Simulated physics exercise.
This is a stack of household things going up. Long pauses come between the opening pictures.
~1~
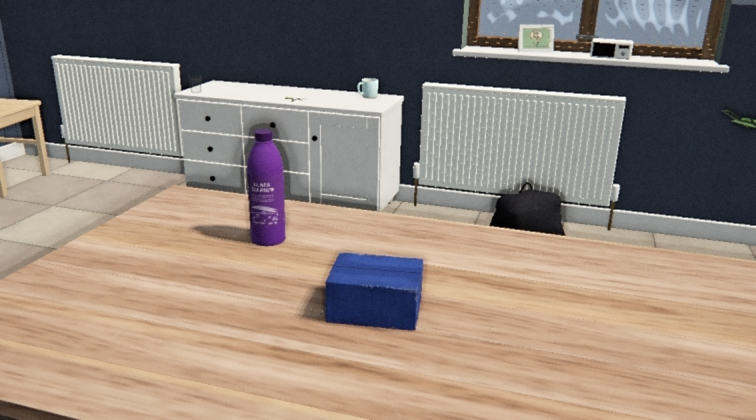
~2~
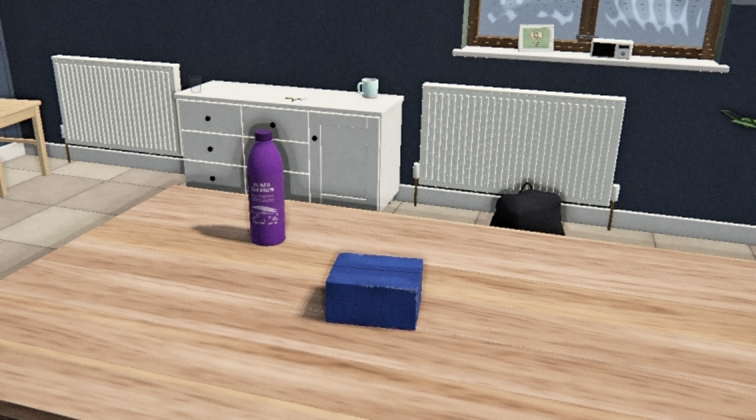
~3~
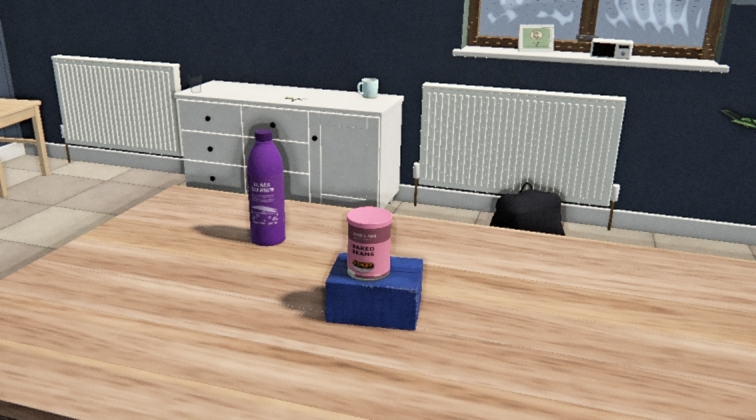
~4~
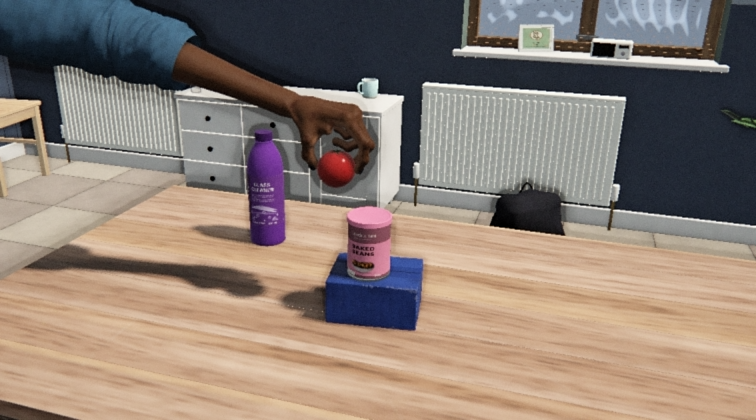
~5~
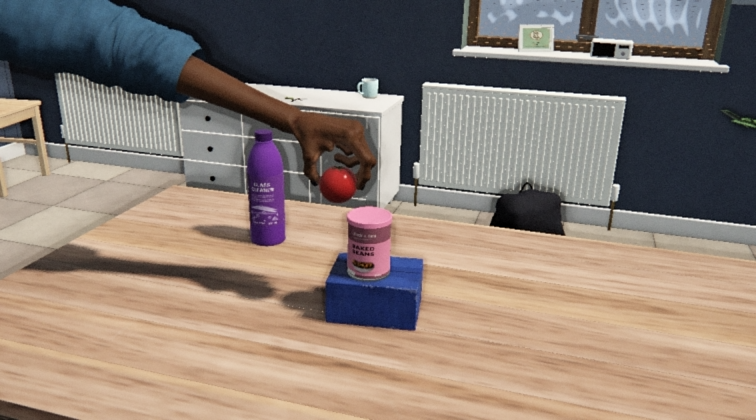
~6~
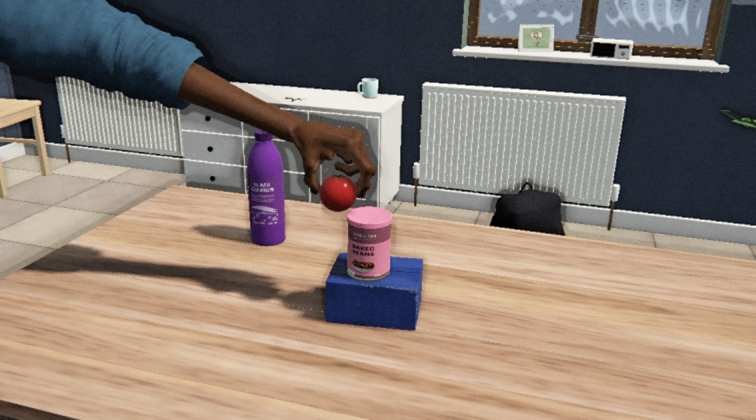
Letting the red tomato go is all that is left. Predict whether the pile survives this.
It does not survive; it comes down.
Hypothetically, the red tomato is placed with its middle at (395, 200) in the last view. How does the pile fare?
After that, the pile falls over.
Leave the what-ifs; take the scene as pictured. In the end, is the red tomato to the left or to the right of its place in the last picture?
Result: Further left.
Then, 0.30 s after the last picture, red tomato now fallen.
Then, 0.40 s after the last picture, things are still on the move.
Then, 0.70 s after the last picture, nothing new.
At rest, fallen, red tomato; the other 3 in place. Seen from the same camera at the end, red tomato near (260, 283). The pile comes apart.
